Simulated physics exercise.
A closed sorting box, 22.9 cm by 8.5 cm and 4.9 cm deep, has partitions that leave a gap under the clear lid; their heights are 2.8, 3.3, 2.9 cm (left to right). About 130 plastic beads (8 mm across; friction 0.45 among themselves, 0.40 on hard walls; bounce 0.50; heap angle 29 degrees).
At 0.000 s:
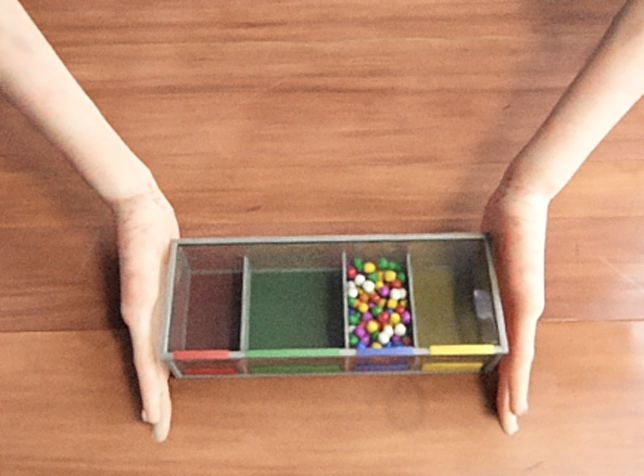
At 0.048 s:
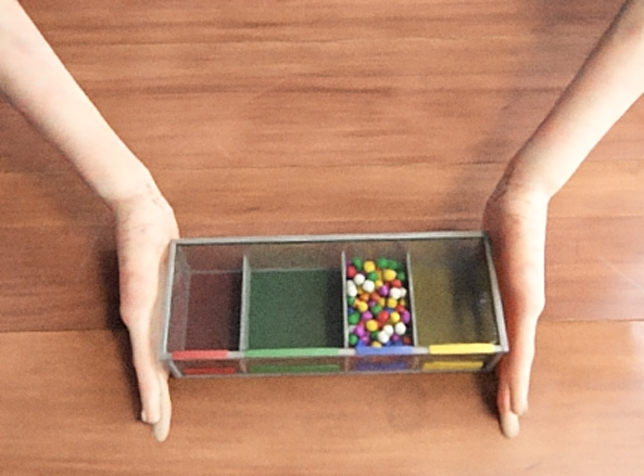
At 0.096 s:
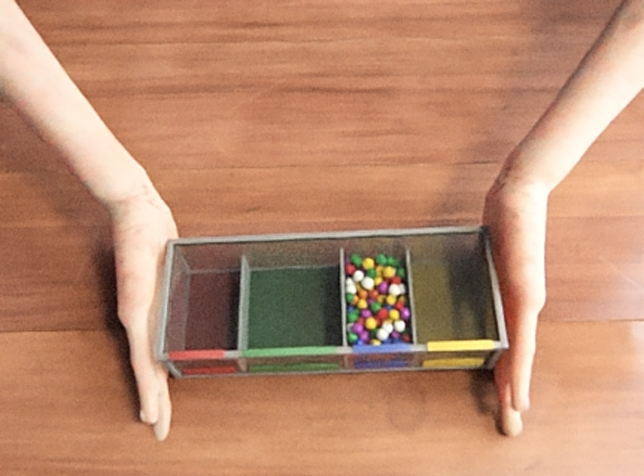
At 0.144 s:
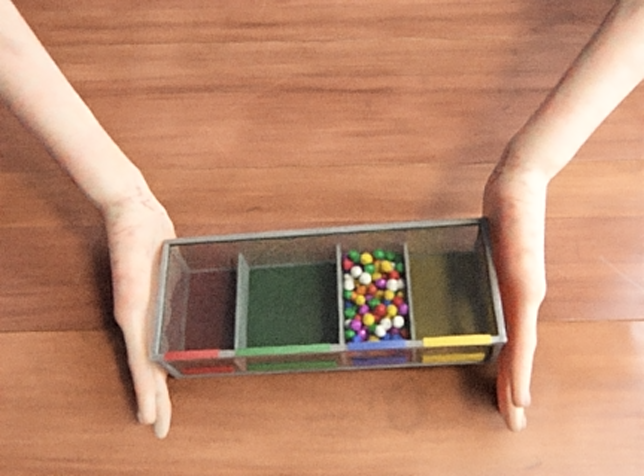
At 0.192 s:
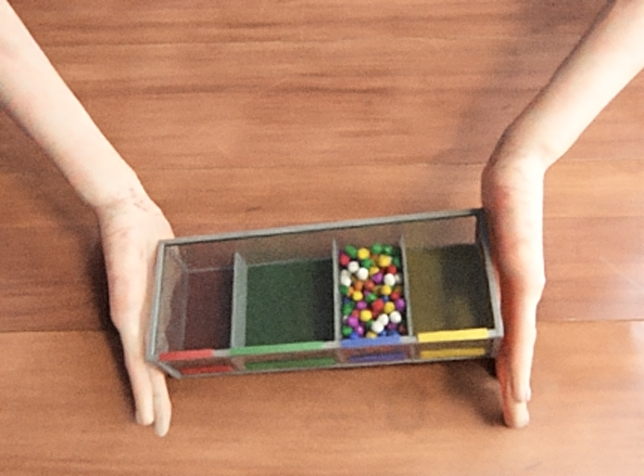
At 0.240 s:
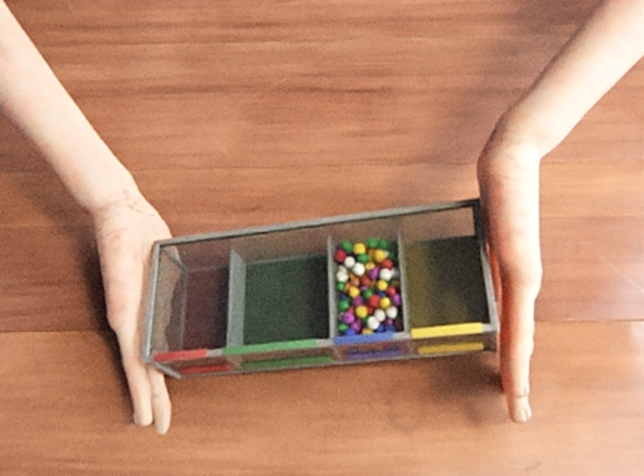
On a wooden surface, two hands gradually tilting a clear-lidded sorting box, right side rising, colourful beads staying in the blue-marked compartment.
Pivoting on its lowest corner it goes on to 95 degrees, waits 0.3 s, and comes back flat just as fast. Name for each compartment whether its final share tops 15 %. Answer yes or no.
Red compartment: Yes; blue compartment: Yes; green compartment: No; yellow compartment: No.
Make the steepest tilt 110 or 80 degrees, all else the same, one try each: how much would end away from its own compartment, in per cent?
About 70 and 20 per cent.
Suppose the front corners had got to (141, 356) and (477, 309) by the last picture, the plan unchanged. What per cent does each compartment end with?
Red 45; blue 50; green 10; yellow 0.
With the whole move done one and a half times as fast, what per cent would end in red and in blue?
Red 25, blue 70.
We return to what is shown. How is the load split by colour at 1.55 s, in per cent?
Red 25, blue 65, green 10, yellow 0.
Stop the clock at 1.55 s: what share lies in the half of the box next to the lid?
Some 60 per cent.
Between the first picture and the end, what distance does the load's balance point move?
About 6.5 cm.
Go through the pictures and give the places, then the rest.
The first picture shows box tilt 0 degrees, front corners at (166, 354) and (500, 348); blue 100 %.
The second picture shows box tilt 1 degrees, front corners at (165, 354) and (500, 347).
The third picture shows box tilt 3 degrees, front corners at (163, 355) and (500, 343).
The fourth picture shows box tilt 6 degrees, front corners at (158, 355) and (499, 337), lowest corner left front.
The fifth picture shows box tilt 10 degrees, front corners at (154, 356) and (496, 331), lowest corner left front.
The sixth picture shows box tilt 13 degrees, front corners at (149, 357) and (491, 325), lowest corner left front; blue 100 %. Its pace works out near 75 degrees a second.
After 1.55 s, tilt 95 degrees; red 25 %, blue 65 %, green 10 %.
After 2.42 s, tilt 49 degrees; red 40 %, blue 55 %, green 5 %.
After 3.30 s, tilt 0 degrees; red 40 %, blue 55 %, green 5 %.
At rest (3.9 s), red 40 %, blue 55 %, green 5 %, yellow 0 %.
